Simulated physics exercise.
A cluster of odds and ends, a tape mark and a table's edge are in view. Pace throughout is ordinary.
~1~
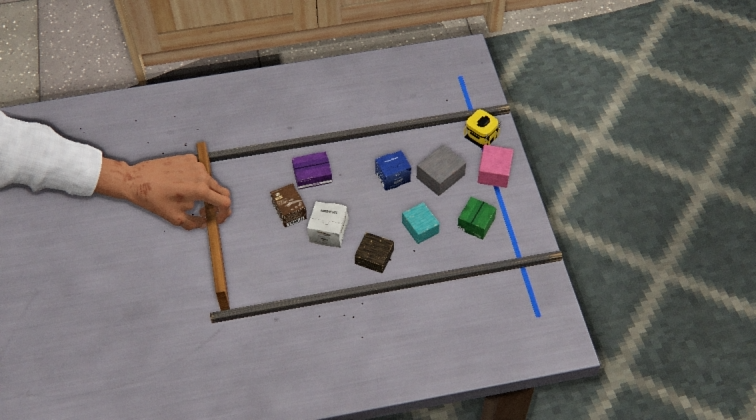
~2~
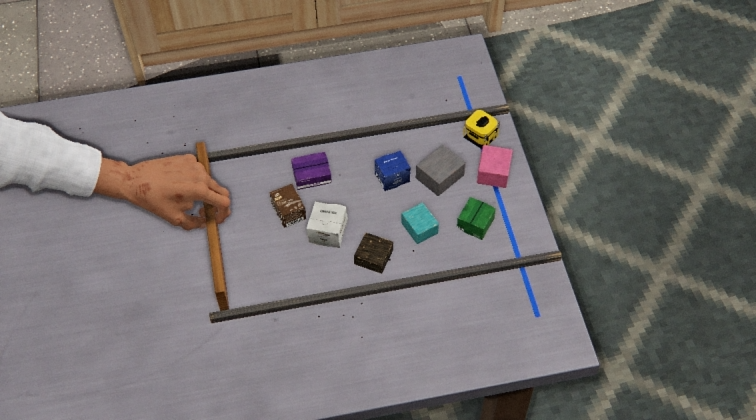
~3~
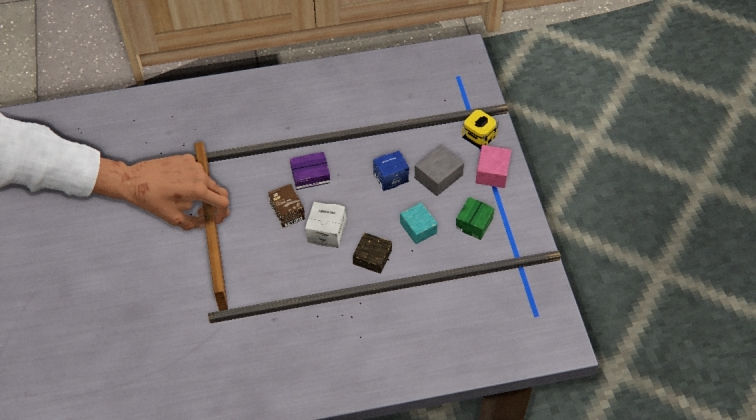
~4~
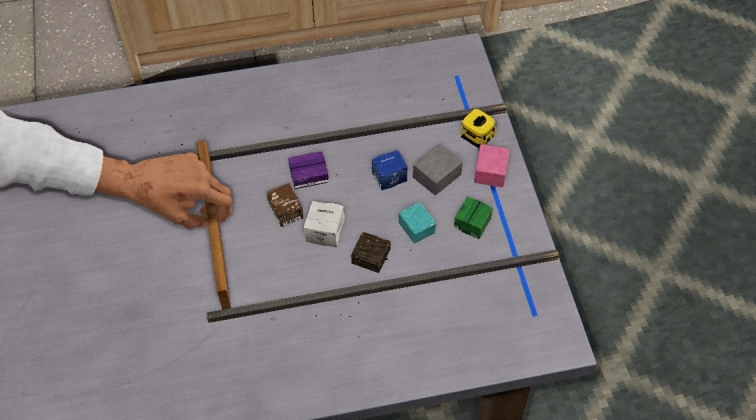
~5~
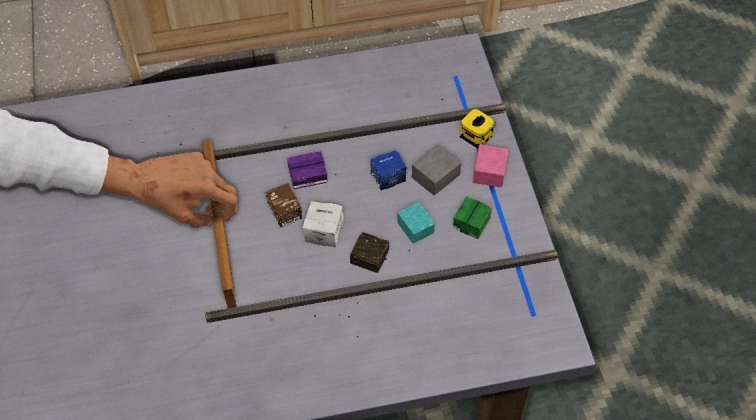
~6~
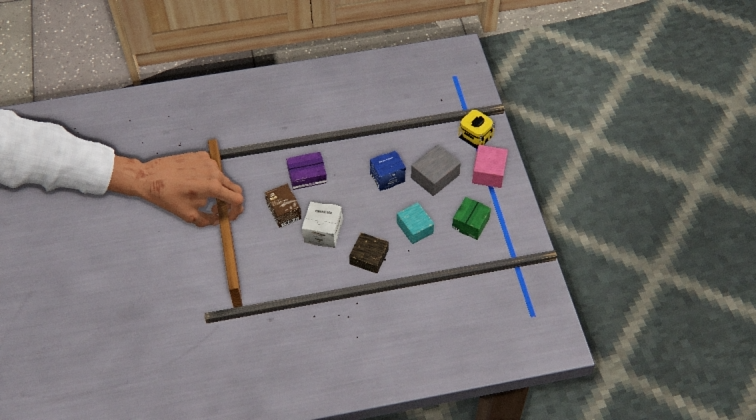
A hand holding a wooden board upright on a grey table, then sliding it slightly right toward scattered, unmoving coloured blocks.
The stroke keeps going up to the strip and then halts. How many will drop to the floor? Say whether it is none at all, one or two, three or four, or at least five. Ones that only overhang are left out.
Falling ones: Five or beyond.
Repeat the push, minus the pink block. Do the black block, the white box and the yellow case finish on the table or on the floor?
So: The black block does not drop, the white box does not drop, the yellow case goes down.
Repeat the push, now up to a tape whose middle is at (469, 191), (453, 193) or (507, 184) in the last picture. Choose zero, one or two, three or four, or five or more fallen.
First either one or two, next no fall at all, finally five or over.
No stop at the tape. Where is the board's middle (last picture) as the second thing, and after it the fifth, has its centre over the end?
It sits near (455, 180), and then near (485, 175).
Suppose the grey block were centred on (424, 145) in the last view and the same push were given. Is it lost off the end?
From that start, the object then does not stay.
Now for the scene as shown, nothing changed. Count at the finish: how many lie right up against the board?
That number would be 5.
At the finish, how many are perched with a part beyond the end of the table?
0 overhanging.
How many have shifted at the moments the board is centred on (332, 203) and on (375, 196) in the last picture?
Tally: First 4; then 7.
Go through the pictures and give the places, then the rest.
The first picture shows pink block (495, 166); yellow case (482, 129); green box (477, 218); board (213, 224); tape (496, 187).
The second picture shows yellow case (481, 129); purple box (311, 171).
The third picture shows green box (475, 218); board (211, 224).
The fourth picture shows pink block (492, 166); black block (371, 252).
The fifth picture shows yellow case (477, 129); brown box (284, 205).
The sixth picture shows pink block (490, 166); yellow case (476, 129); green box (471, 218); board (225, 221); tape (491, 187).
Soon after, none off yet; pink block at rest near (490, 166); yellow case at rest near (476, 129); green box at rest near (471, 218).
Then, none off yet; pink block moved about its own width near (513, 164); yellow case moving near (481, 129); green box moved well along near (525, 203).
By the end, the number that fall off is five or more; fallen, turquoise block, grey block, green box, yellow case and pink block.
